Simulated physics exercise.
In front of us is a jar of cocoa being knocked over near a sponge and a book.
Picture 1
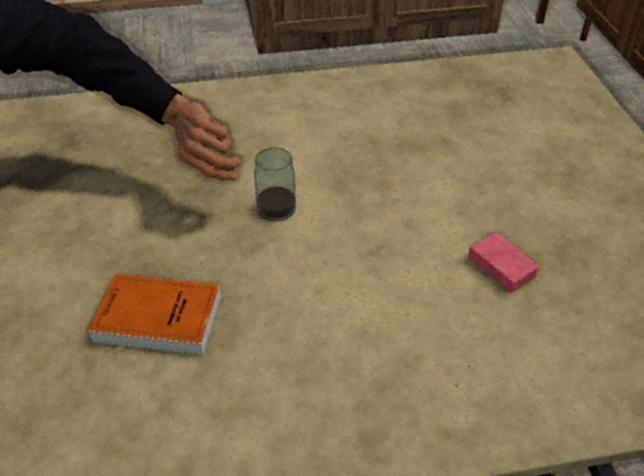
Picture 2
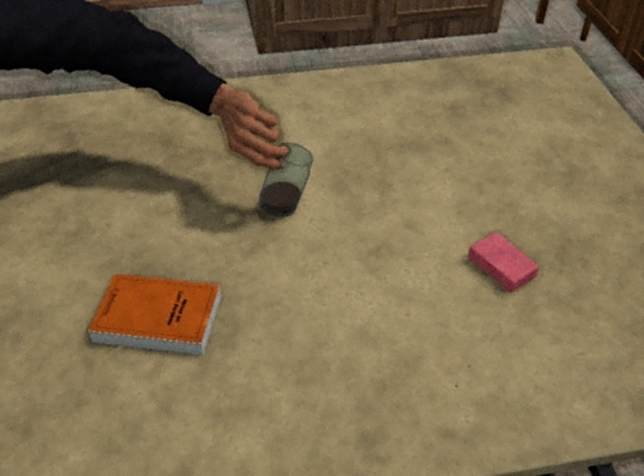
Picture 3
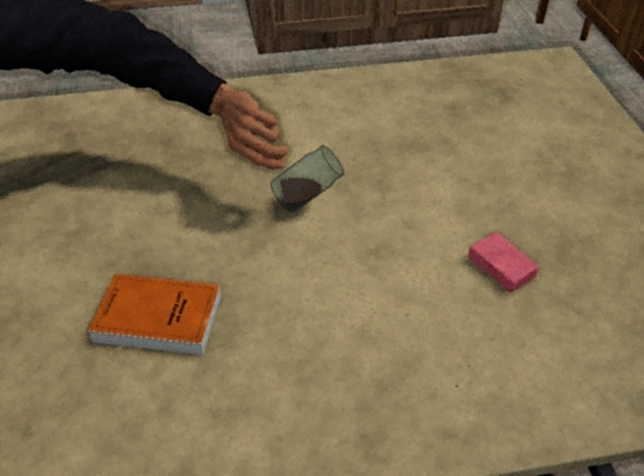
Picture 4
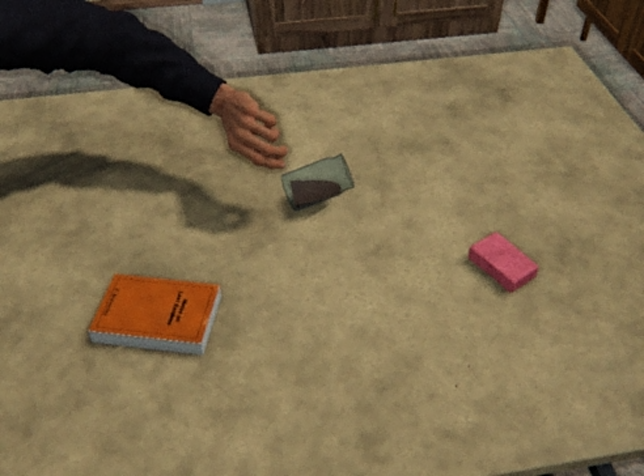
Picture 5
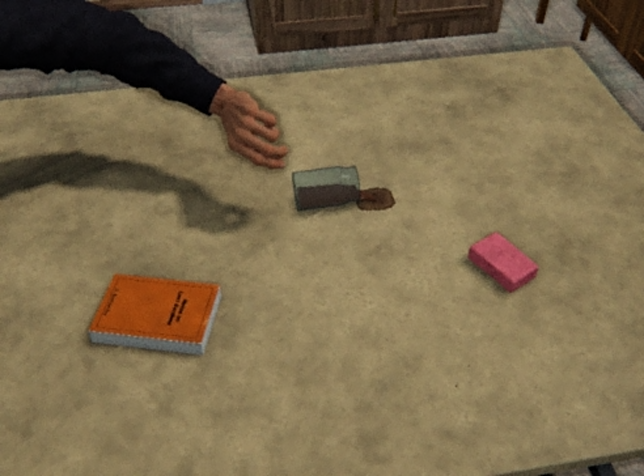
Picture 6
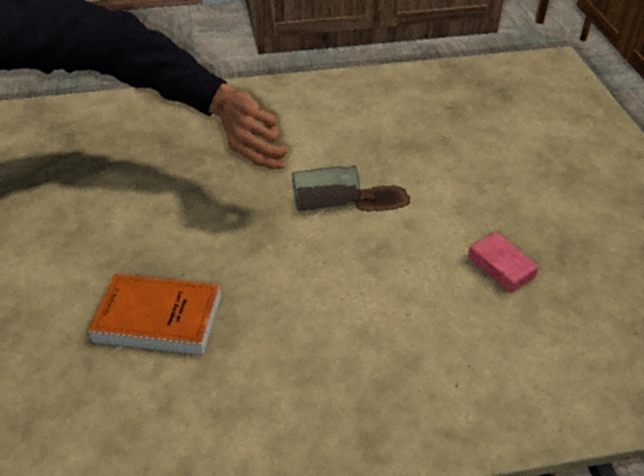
In this clip, a hand reaches from the left and nudges a glass jar of dark liquid, which tips over to the right onto its side between an orange book and a pink sponge, and a small brown puddle spreads from its mouth.
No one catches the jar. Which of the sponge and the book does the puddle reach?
Sponge comes out dry, book comes out dry.
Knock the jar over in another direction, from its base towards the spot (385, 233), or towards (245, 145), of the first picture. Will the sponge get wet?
On the first try it is hit by the spill, and on the second try it avoids the spill.
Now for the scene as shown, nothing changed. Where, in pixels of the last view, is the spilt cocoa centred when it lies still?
It settles with its centre at about (444, 192).
Next, the puddle covers about as much as a saucer; the sponge is clear of it; the book is clear of it.
Finally, the puddle covers about as much as a saucer; the sponge is clear of it; the book is clear of it.
